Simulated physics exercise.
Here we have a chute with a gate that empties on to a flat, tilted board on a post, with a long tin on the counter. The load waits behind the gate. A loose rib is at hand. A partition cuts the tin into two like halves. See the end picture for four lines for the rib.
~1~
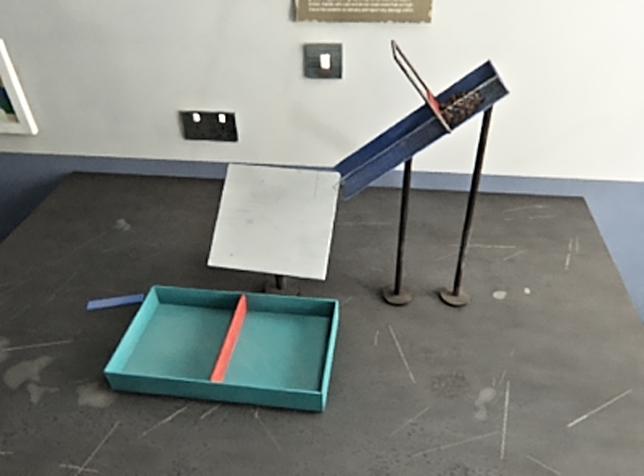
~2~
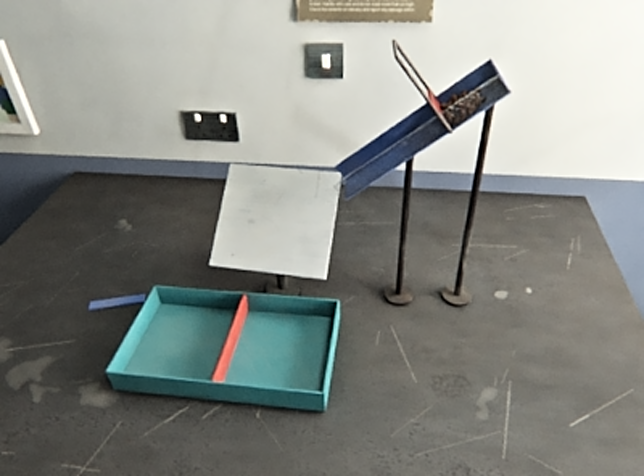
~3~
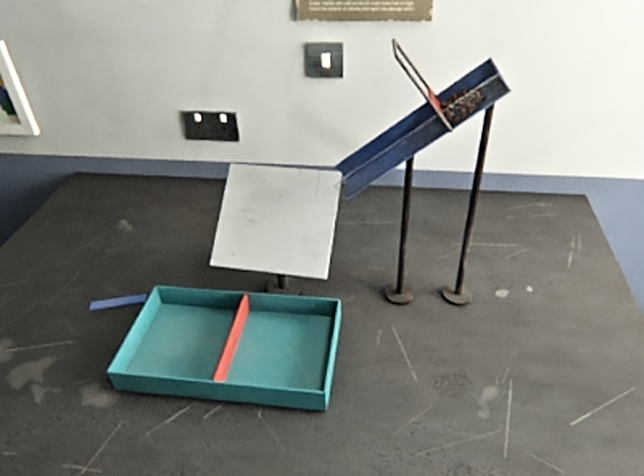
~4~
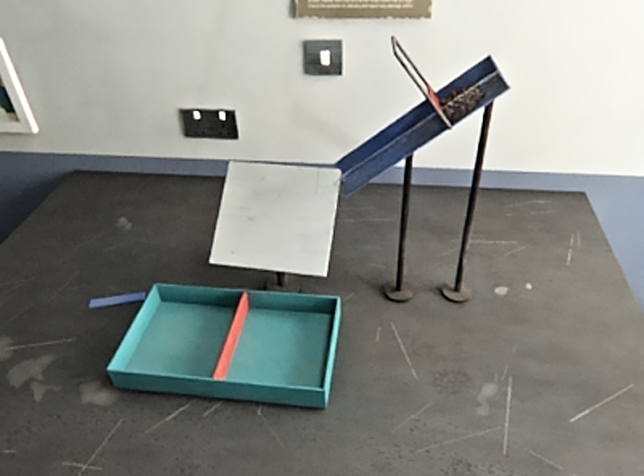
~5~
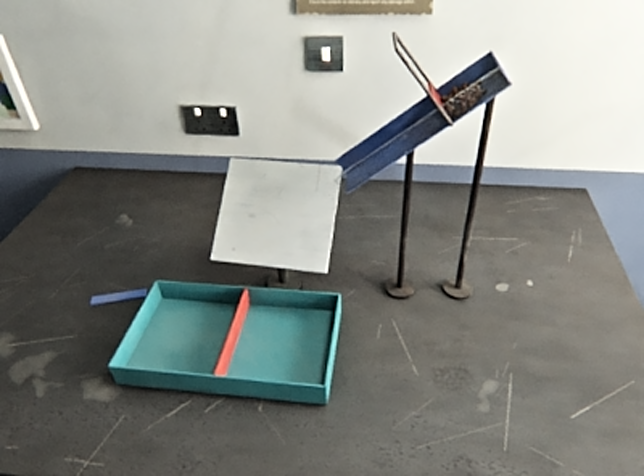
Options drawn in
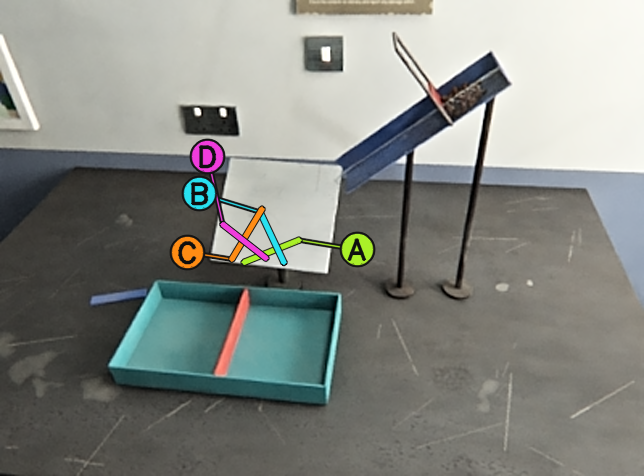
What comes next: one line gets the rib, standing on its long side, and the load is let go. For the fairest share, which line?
Take C.
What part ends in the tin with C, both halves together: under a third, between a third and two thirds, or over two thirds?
It is over two thirds.
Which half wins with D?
Right.
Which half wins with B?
Right.
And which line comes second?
That would be A.
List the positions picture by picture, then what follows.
In the first picture, load behind the gate (455, 105), allspice berries; lip of the chute (345, 190), sloping fairly steeply.
In the second picture, middle of the board (276, 219), tilted fairly steeply; middle of its low edge (266, 272); of its high edge (285, 168).
In the third picture, front corners of the tin (108, 371) and (325, 392); front end of its middle wall (213, 382); gate still shut (433, 99).
In the fourth picture, middle of the load (455, 101); lip (346, 187).
In the fifth picture, middle of the load (457, 97); lip (347, 183).
On the marked copy, line A from (299, 240) to (244, 262); line B from (260, 212) to (283, 262); line C from (262, 209) to (231, 259); line D from (222, 224) to (265, 258).
With A, of what is caught, the larger part in the left half, roughly a quarter in the right.
With B, of what is caught, not one piece in the left half, every piece in the right.
With C, of what is caught, roughly two thirds in the left half, roughly a third in the right.
With D, of what is caught, about a tenth in the left half, almost all in the right.
